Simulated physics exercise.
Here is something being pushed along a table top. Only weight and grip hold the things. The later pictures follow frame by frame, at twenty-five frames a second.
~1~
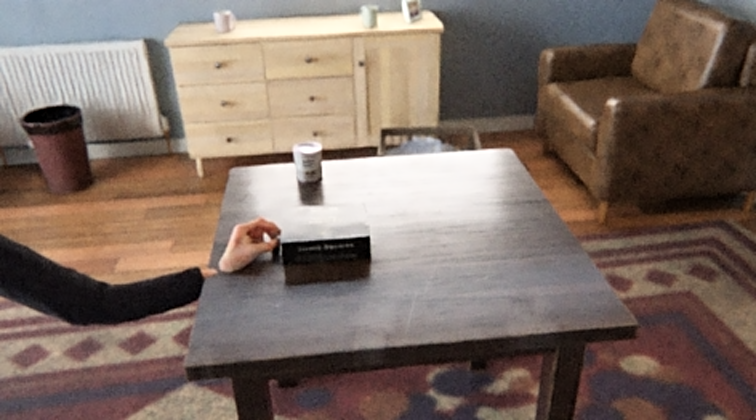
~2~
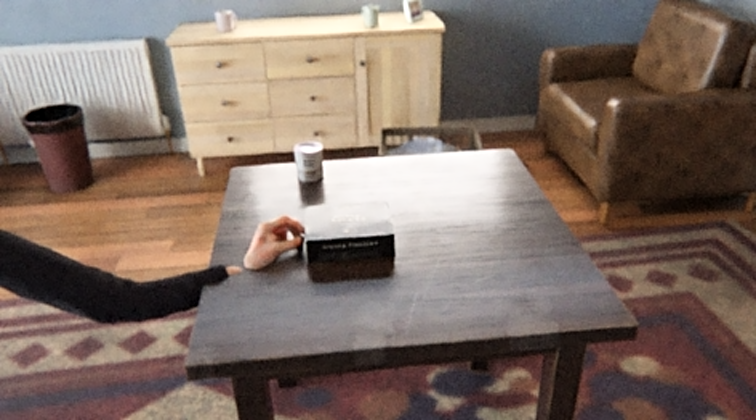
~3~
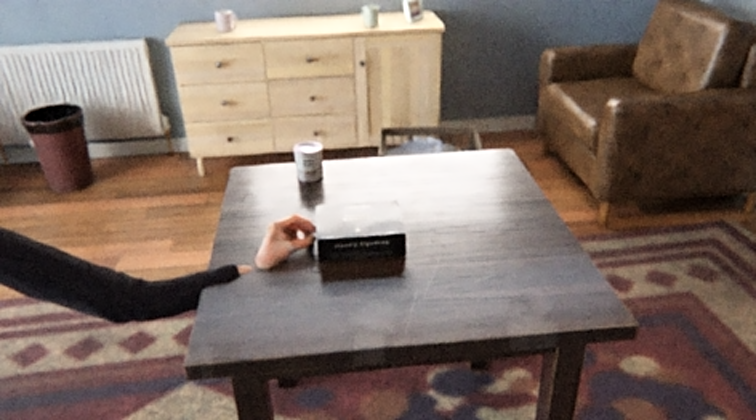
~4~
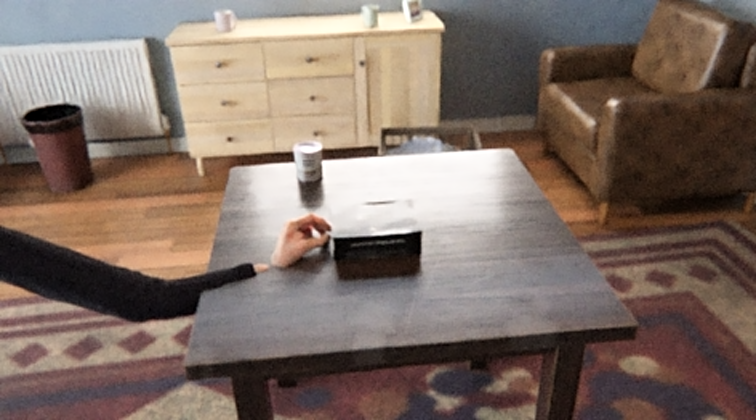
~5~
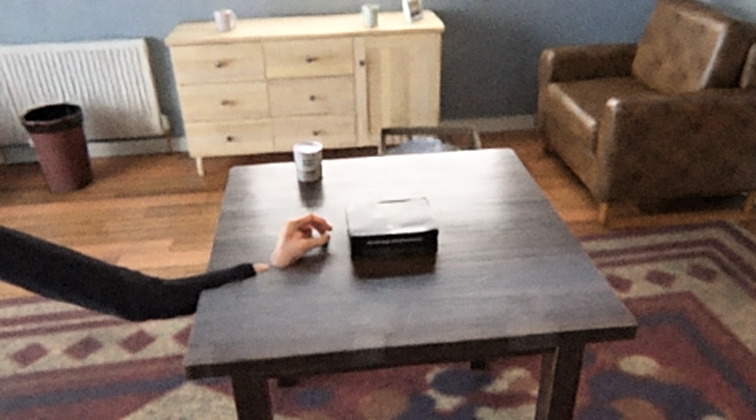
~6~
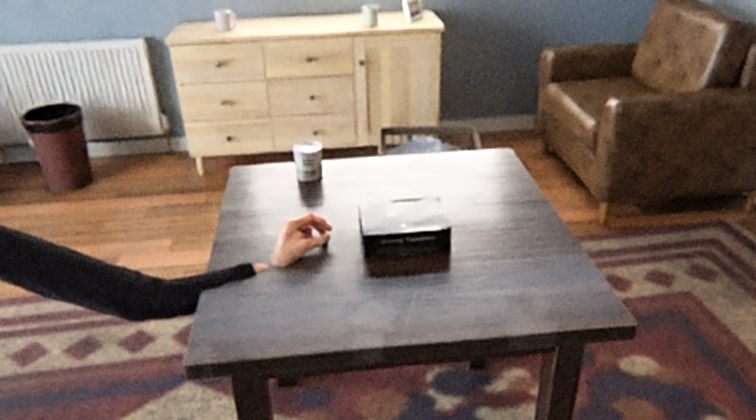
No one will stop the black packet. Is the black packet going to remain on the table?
The black packet is still on the table.
Then, 0.24 s after the last picture, black packet slid about its own width near (428, 224).
Then, 0.48 s after the last picture, black packet resting near (428, 224).
At rest, moved from the start, black packet. Seen from the same camera at the end, black packet near (428, 224).
